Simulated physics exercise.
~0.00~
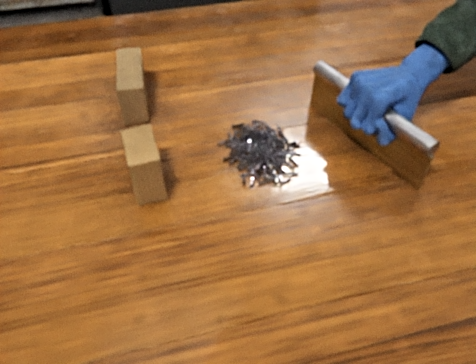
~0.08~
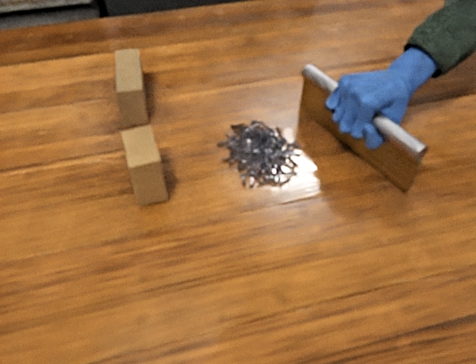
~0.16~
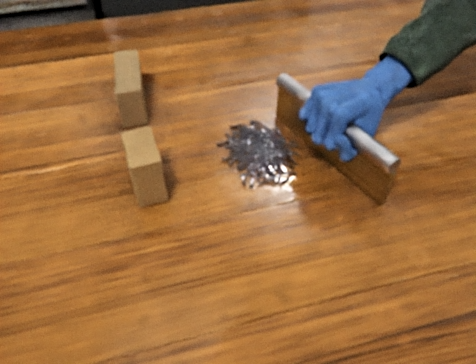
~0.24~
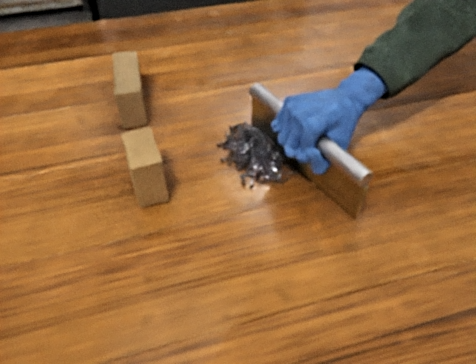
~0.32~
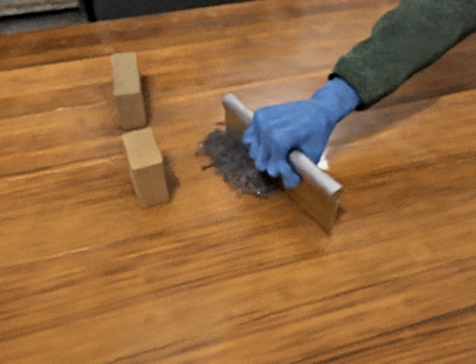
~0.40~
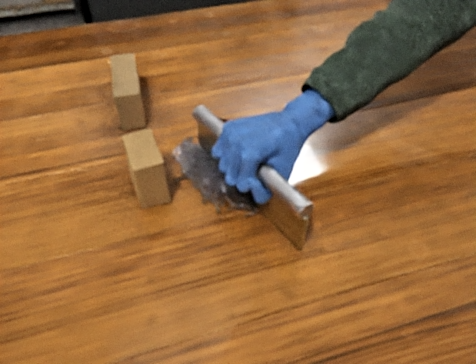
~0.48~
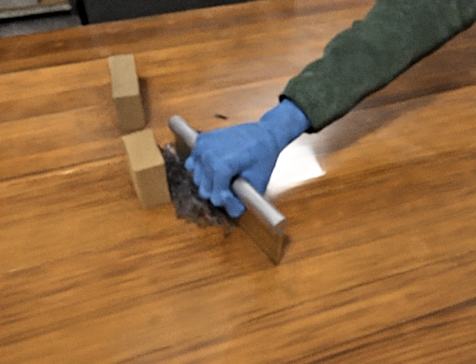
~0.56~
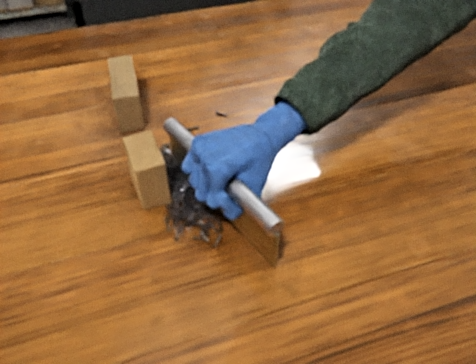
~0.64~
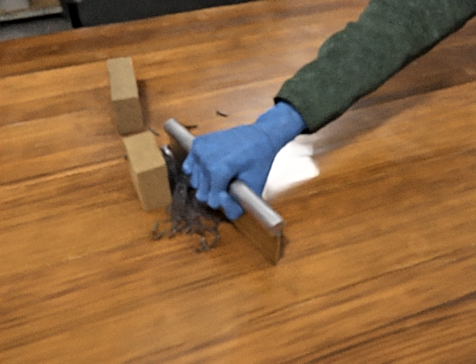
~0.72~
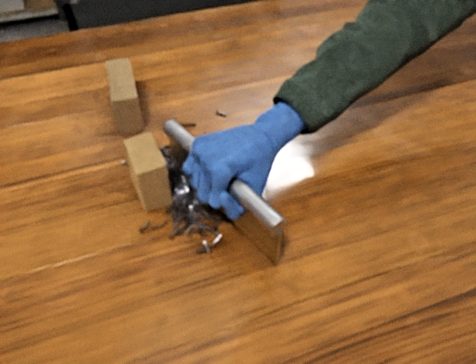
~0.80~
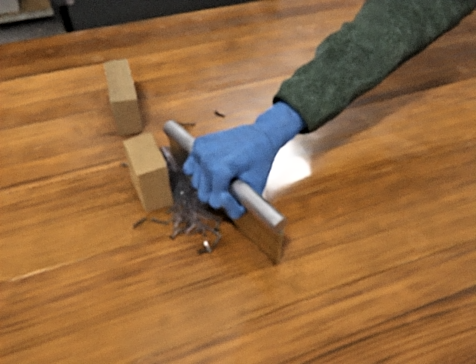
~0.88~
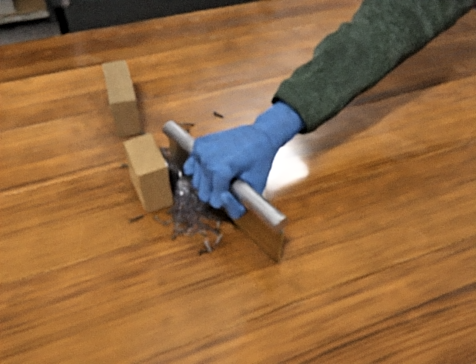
Blue-gloved hand pushing a scraper left into a pile of dark metal screws, bunching them against the nearer of two blocks.
